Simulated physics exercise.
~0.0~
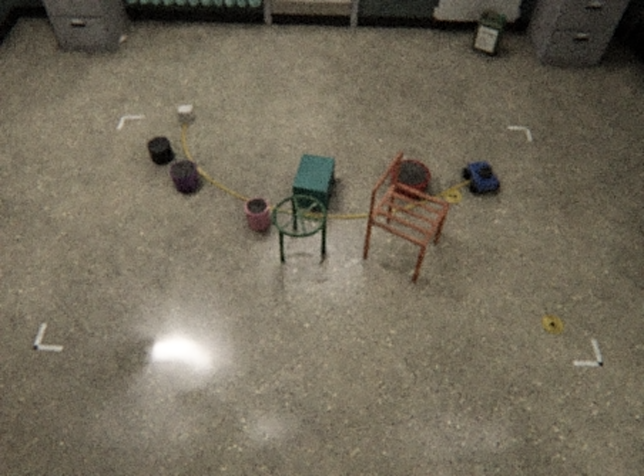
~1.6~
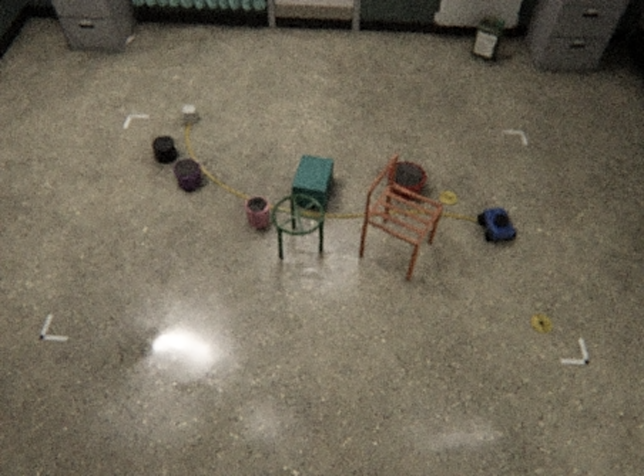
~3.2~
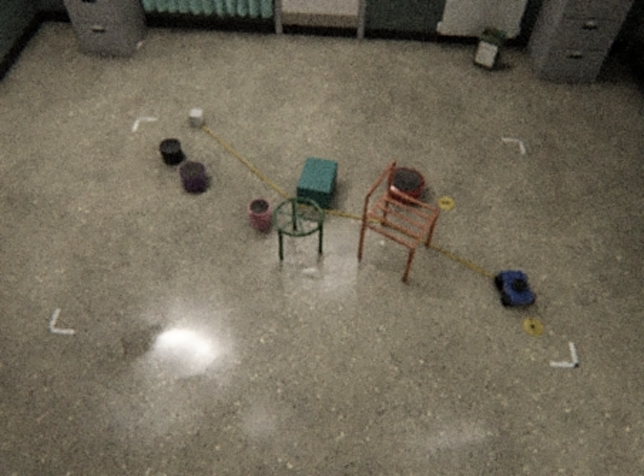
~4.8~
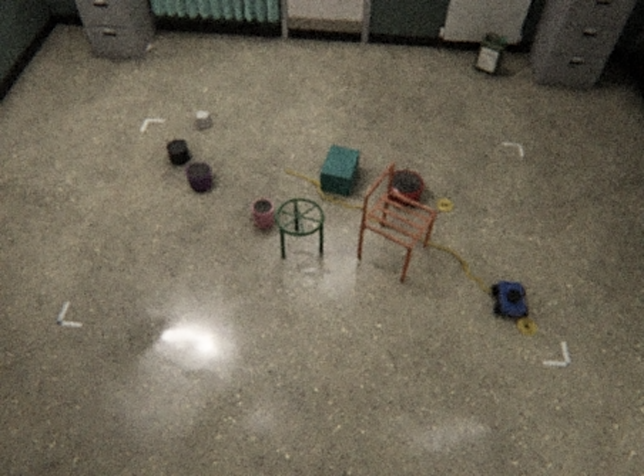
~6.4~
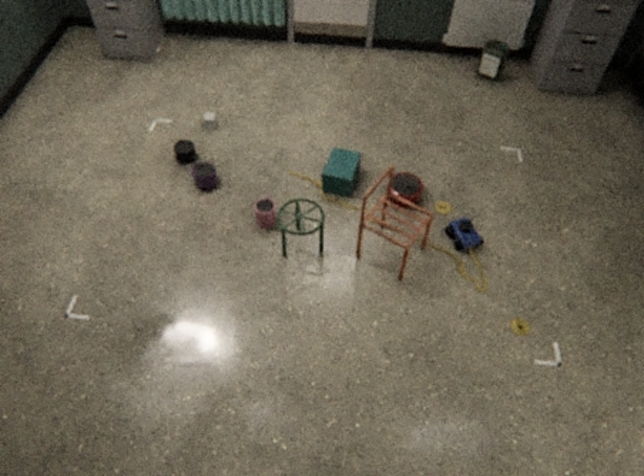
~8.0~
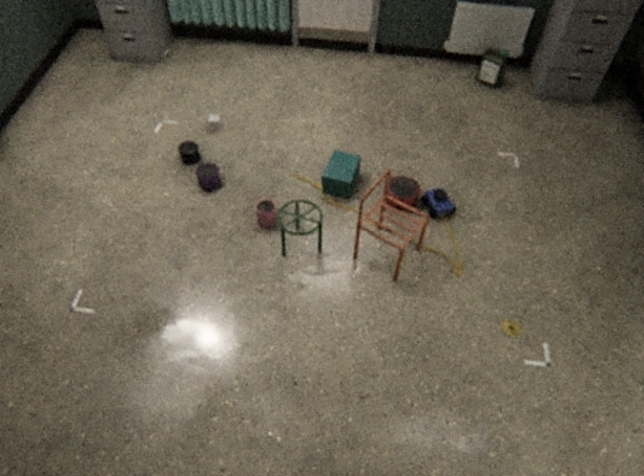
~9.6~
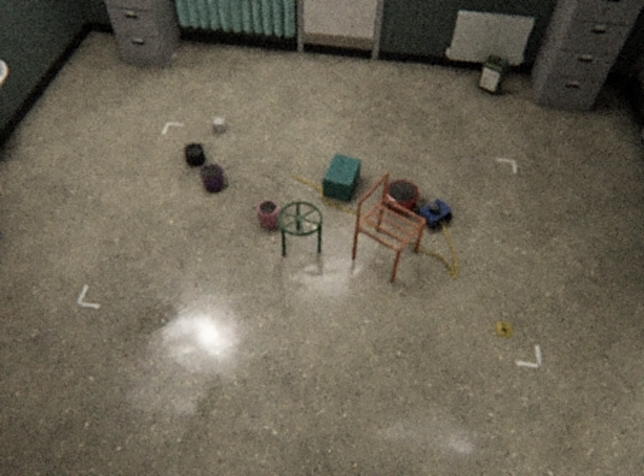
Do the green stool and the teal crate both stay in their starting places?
No, only the green stool keeps its place. The teal crate ends up shifted from where it started.
